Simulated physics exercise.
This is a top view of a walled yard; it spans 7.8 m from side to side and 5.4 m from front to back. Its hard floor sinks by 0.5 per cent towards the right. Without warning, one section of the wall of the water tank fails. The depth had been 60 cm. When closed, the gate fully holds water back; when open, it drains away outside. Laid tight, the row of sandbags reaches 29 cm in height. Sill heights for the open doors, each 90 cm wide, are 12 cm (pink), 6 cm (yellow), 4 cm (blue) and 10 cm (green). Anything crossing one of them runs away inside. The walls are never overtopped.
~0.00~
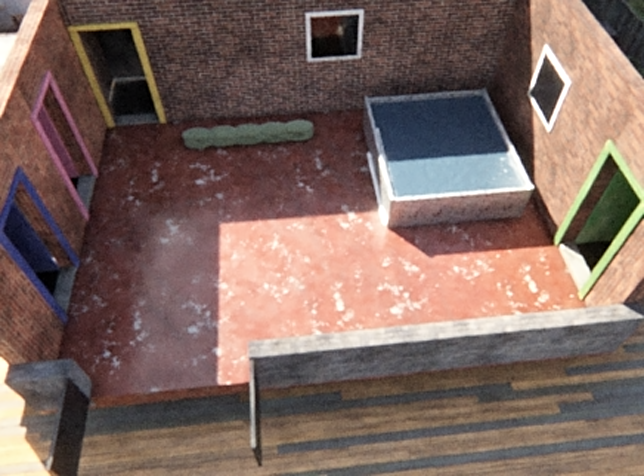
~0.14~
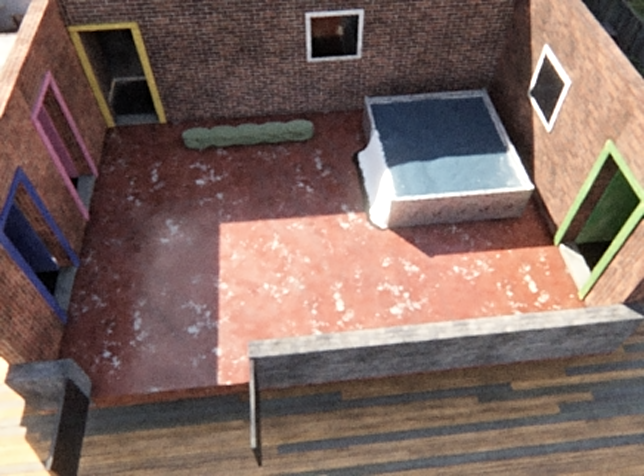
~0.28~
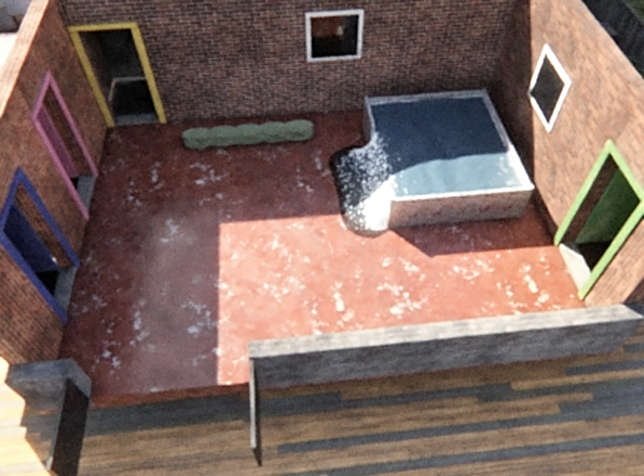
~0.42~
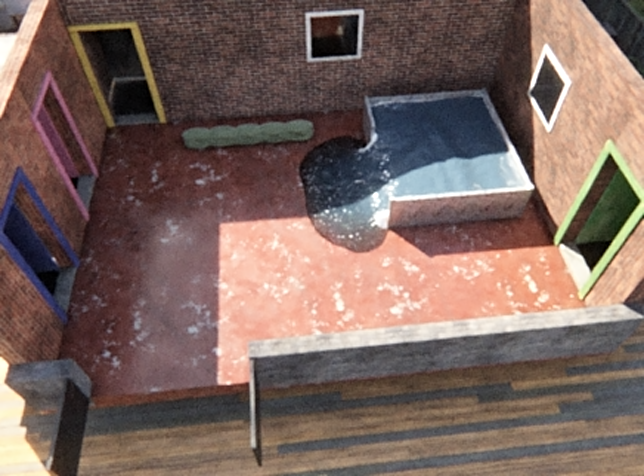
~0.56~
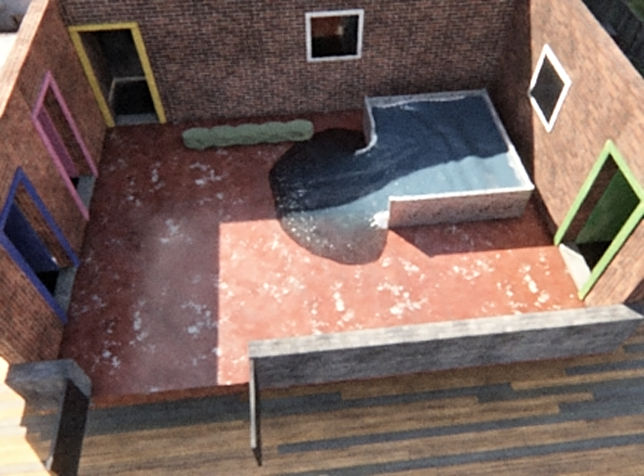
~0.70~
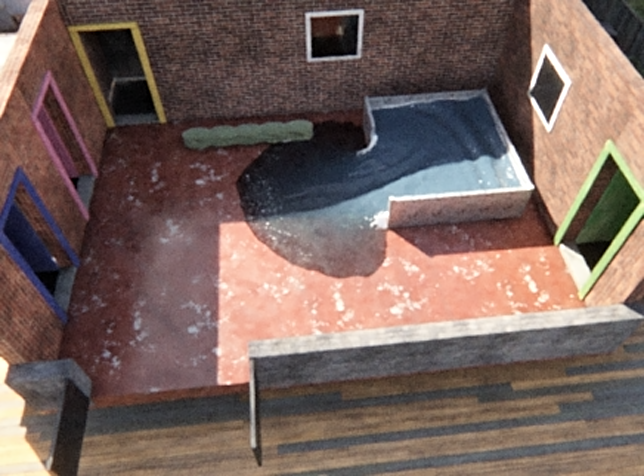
In a brick-walled yard with a reddish floor, a raised water tank stands at the right until its left side gives way, and dark water pours out, spreading leftward across the floor past the front of the green sandbags.
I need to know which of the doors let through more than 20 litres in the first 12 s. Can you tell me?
Sure: The pink door does; the yellow door does; the blue door does; the green door does not.
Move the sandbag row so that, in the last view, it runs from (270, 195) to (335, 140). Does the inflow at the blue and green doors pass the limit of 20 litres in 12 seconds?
Doors: Blue exceeds / green stays under.
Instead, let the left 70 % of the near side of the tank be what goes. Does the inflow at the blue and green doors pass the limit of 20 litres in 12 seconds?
Compared with that limit, blue goes higher while green goes higher.
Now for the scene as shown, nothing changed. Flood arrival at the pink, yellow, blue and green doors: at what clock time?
Pink: 1.6 s; yellow: 2.6 s; blue: 2.0 s; green: 10.0 s.
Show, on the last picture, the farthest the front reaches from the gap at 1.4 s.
That lands around (109, 221) in the last picture.
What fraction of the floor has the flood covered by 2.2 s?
Covered: Roughly 60 %.
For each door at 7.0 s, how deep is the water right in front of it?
Depths in centimetres - pink: 11, yellow: 12, blue: 10, green: 0.
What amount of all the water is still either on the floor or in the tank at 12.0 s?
About 58 percent of the water remains.
After 1.4 s water covers 40 % of the floor and is deepest (31 cm) near (371, 200); pink door not reached, yellow door not reached, blue door not reached, green door not reached.
After 2.2 s water covers 60 % of the floor and is deepest (27 cm) near (369, 192); pink door 23 cm at the sill, 11 L in, yellow door not reached, blue door 10 cm at the sill, 1 L in, green door not reached.
After 3.5 s water covers 65 % of the floor and is deepest (26 cm) near (95, 185); pink door 24 cm at the sill, 86 L in, yellow door 14 cm at the sill, 18 L in, blue door 17 cm at the sill, 89 L in, green door not reached.
After 7.0 s water covers 75 % of the floor and is deepest (14 cm) near (107, 132); pink door 11 cm at the sill, 140 L in, yellow door 12 cm at the sill, 137 L in, blue door 10 cm at the sill, 206 L in, green door not reached.
After 12.0 s water covers 95 % of the floor and is deepest (10 cm) near (482, 105); pink door 5 cm at the sill, 141 L in, yellow door 7 cm at the sill, 174 L in, blue door 4 cm at the sill, 240 L in, green door 7 cm at the sill, 0 L in.
